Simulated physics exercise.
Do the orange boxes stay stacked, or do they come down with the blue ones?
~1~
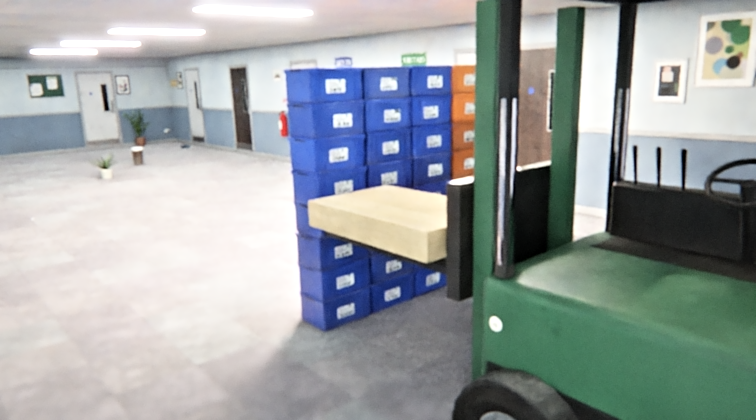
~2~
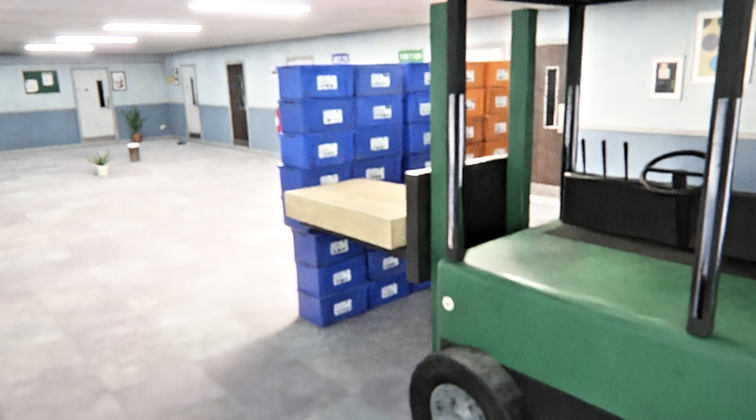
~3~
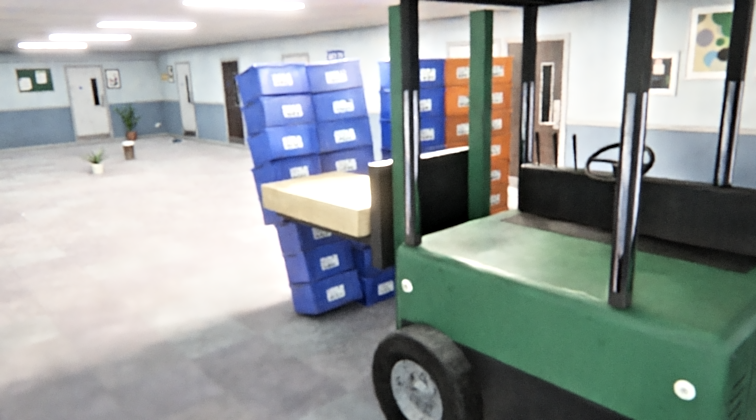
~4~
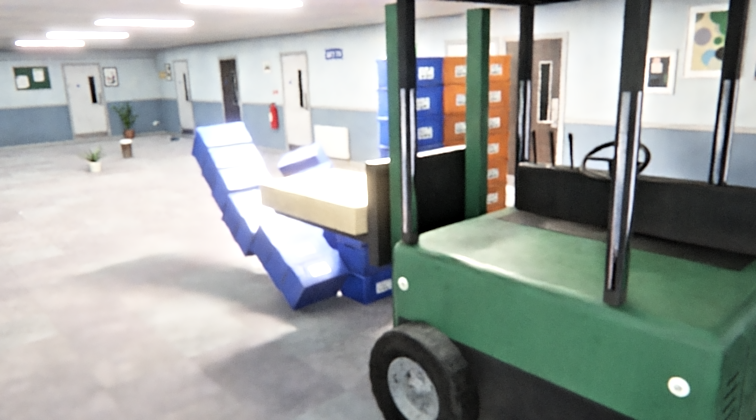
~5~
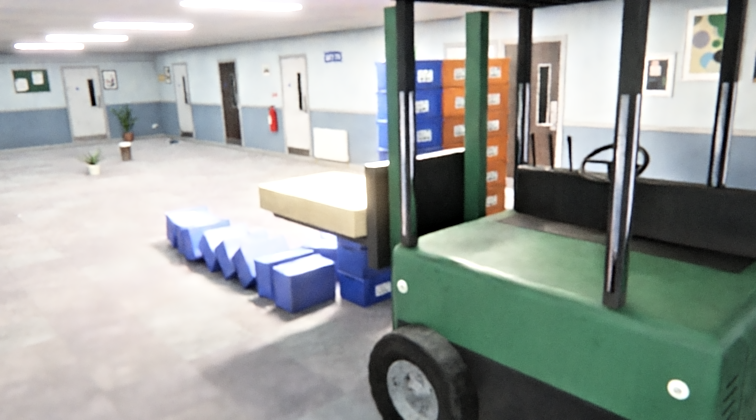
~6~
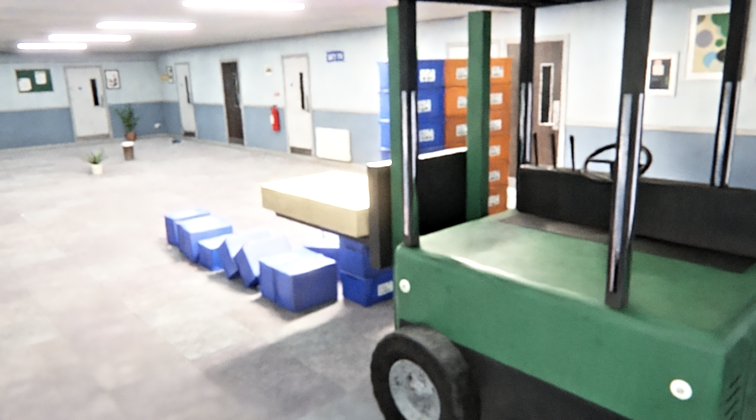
The orange boxes stay stacked. Only blue boxes from the nearer stacks end up on the floor.
